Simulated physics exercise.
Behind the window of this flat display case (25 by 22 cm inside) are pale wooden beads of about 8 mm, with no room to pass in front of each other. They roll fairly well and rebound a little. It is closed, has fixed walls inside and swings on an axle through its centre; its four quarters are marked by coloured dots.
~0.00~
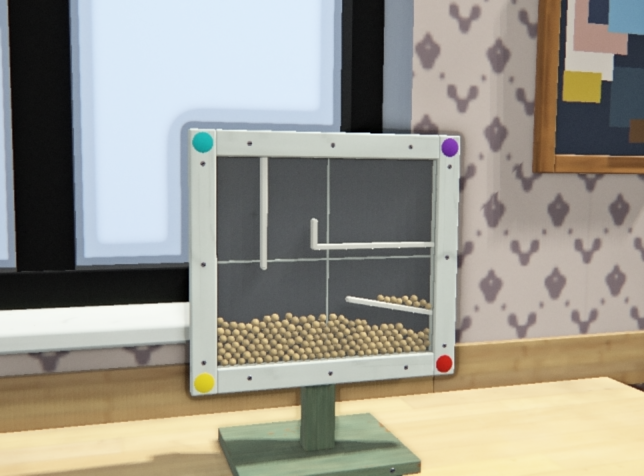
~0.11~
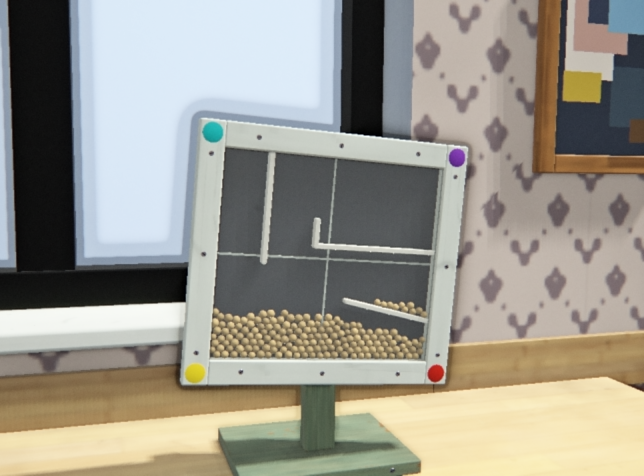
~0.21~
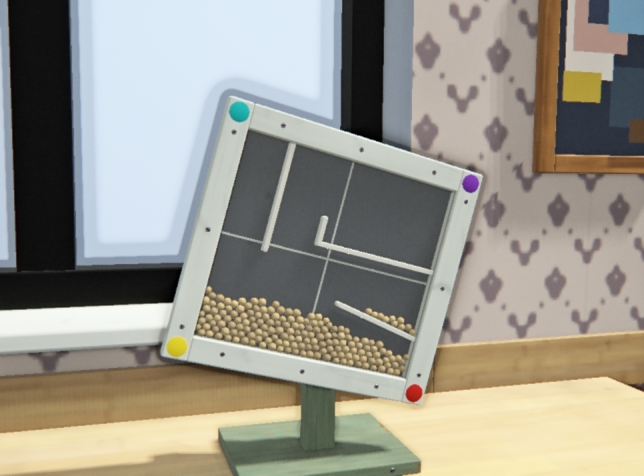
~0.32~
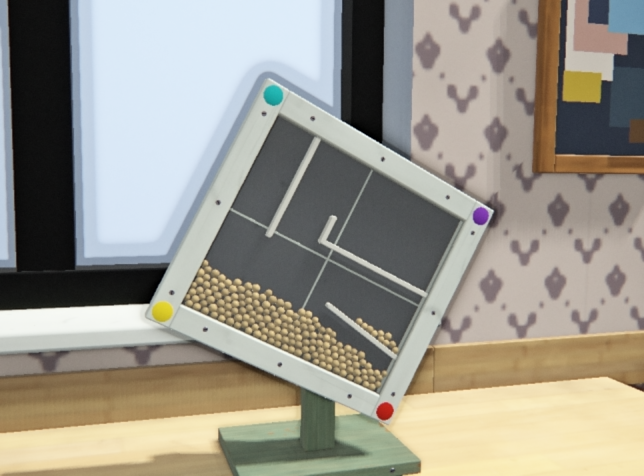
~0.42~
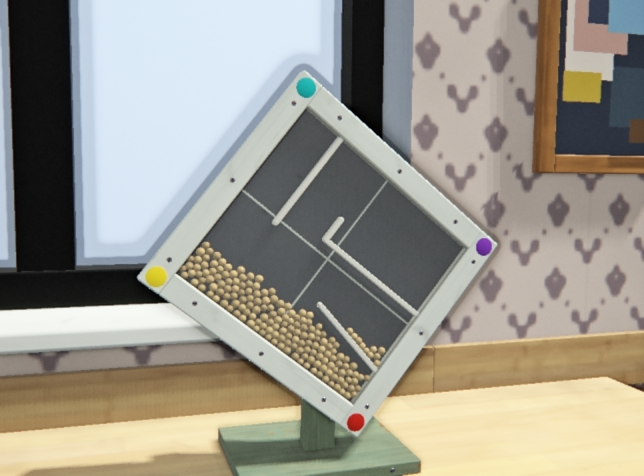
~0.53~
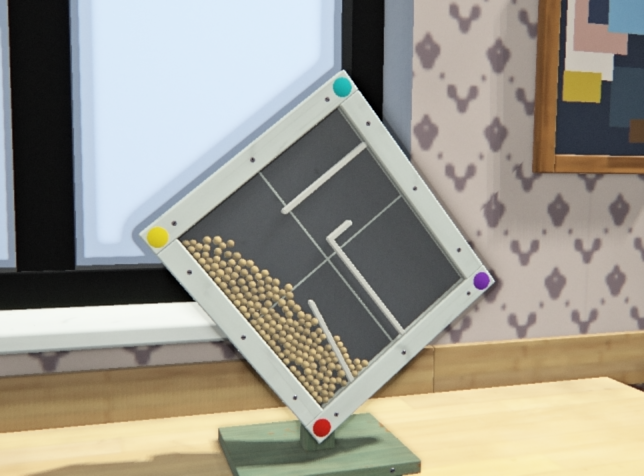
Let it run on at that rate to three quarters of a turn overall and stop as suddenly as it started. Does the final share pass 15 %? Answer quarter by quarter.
Turquoise yes, purple no, yellow yes, red no.
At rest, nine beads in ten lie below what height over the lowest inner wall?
Roughly 9 cm.
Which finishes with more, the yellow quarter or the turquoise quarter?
More goes to the turquoise quarter.
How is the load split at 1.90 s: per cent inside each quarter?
Turquoise quarter: 25; purple quarter: 10; yellow quarter: 5; red quarter: 60.
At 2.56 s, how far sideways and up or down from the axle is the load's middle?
Some 3 cm left and 8 cm below.
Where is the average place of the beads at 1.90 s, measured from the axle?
Some 3 cm left and 2 cm above.
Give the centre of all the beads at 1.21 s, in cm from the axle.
About 8 cm left and 2 cm below.
After 1.21 s it has turned 127°, the beads' middle is 8 cm left of and 2 cm below the axle; by quarter, purple 10 %, yellow 5 %, red 85 %.
After 1.90 s it has turned 204°, the beads' middle is 3 cm left of and 2 cm above the axle; by quarter, turquoise 25 %, purple 10 %, yellow 5 %, red 60 %.
In the end, by 3.4 s, turquoise 65 %, purple 0 %, yellow 35 %, red 0 %.
